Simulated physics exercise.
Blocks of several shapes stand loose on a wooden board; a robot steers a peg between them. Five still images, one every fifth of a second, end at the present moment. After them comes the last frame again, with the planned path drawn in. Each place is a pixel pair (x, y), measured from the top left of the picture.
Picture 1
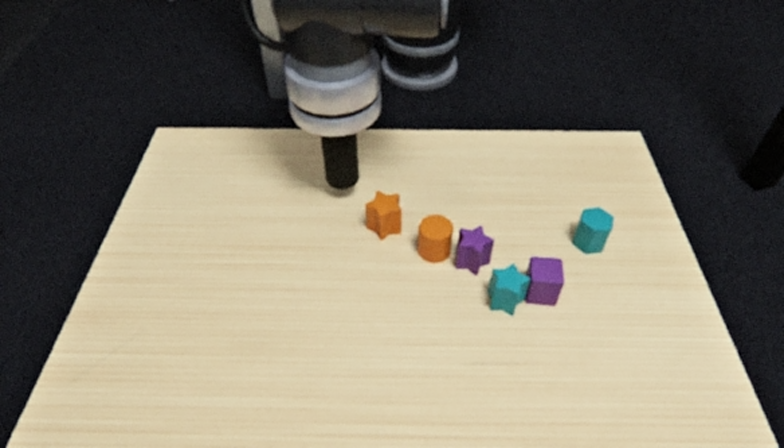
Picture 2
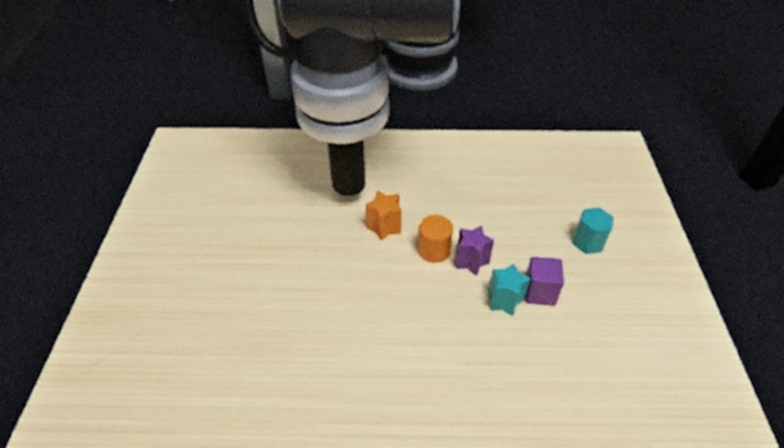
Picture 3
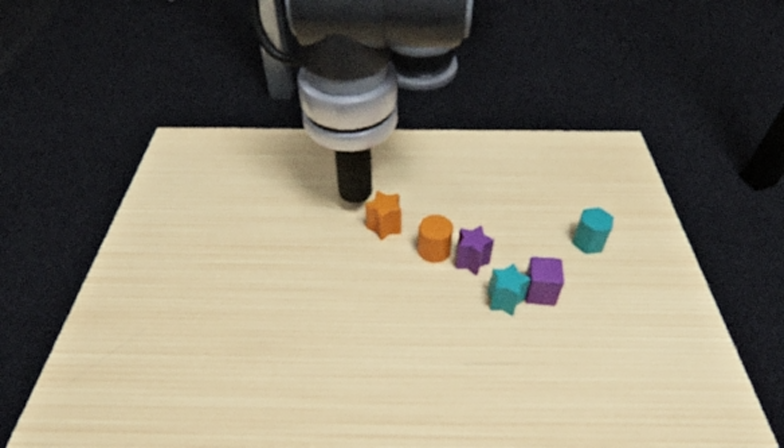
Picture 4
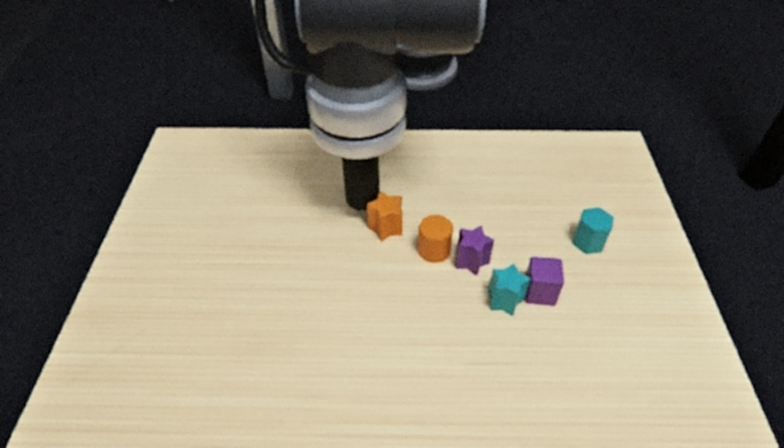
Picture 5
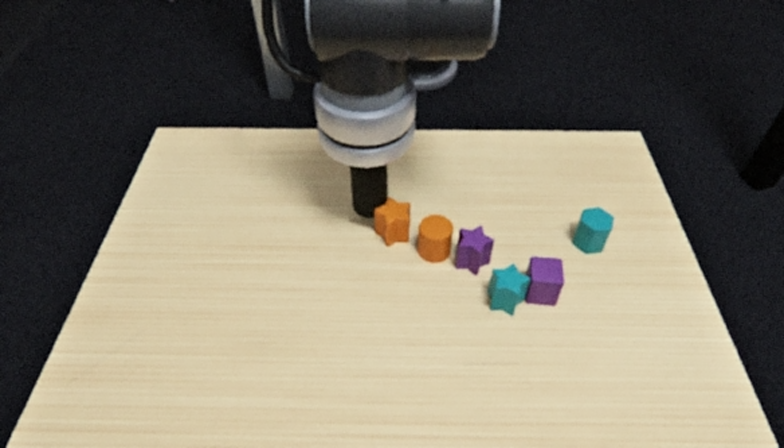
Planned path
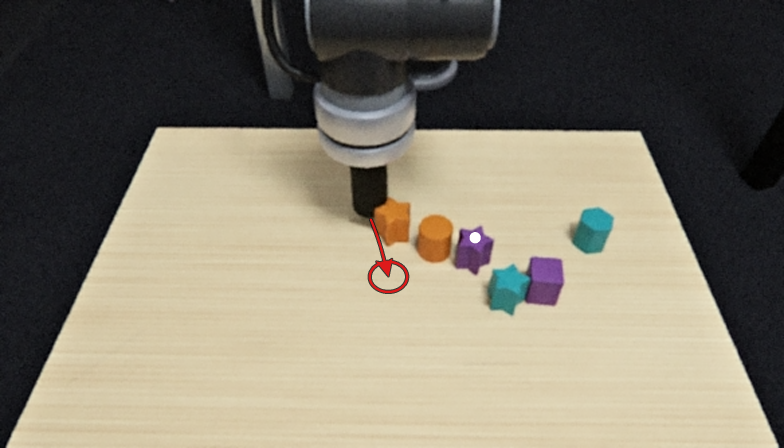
A robot arm moves its peg slightly right and nudges the orange star-shaped block.
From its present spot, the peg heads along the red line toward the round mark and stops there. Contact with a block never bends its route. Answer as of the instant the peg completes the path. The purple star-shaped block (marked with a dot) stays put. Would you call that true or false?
That is true.
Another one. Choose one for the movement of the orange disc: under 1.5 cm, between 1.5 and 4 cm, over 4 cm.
Overall it shifts less than 1.5 cm.
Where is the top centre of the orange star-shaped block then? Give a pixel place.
Located at (422, 248).
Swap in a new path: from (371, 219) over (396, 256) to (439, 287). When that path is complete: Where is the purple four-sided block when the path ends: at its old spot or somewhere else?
It barely shifts, if at all.
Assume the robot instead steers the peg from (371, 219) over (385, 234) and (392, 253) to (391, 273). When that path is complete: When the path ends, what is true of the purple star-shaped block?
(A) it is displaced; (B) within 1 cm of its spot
It's A.
The line goes from (371, 219) via (381, 247), ending at (388, 277); the dot is on the purple star-shaped block.
What follows on the original path. Halfway along, peg at (380, 234); orange star-shaped block at (410, 233), turned 15° anticlockwise; orange disc at (442, 229).
At the end, peg at (388, 263); orange star-shaped block at (422, 248), turned 50° anticlockwise; orange disc at (445, 230); purple star-shaped block unmoved.
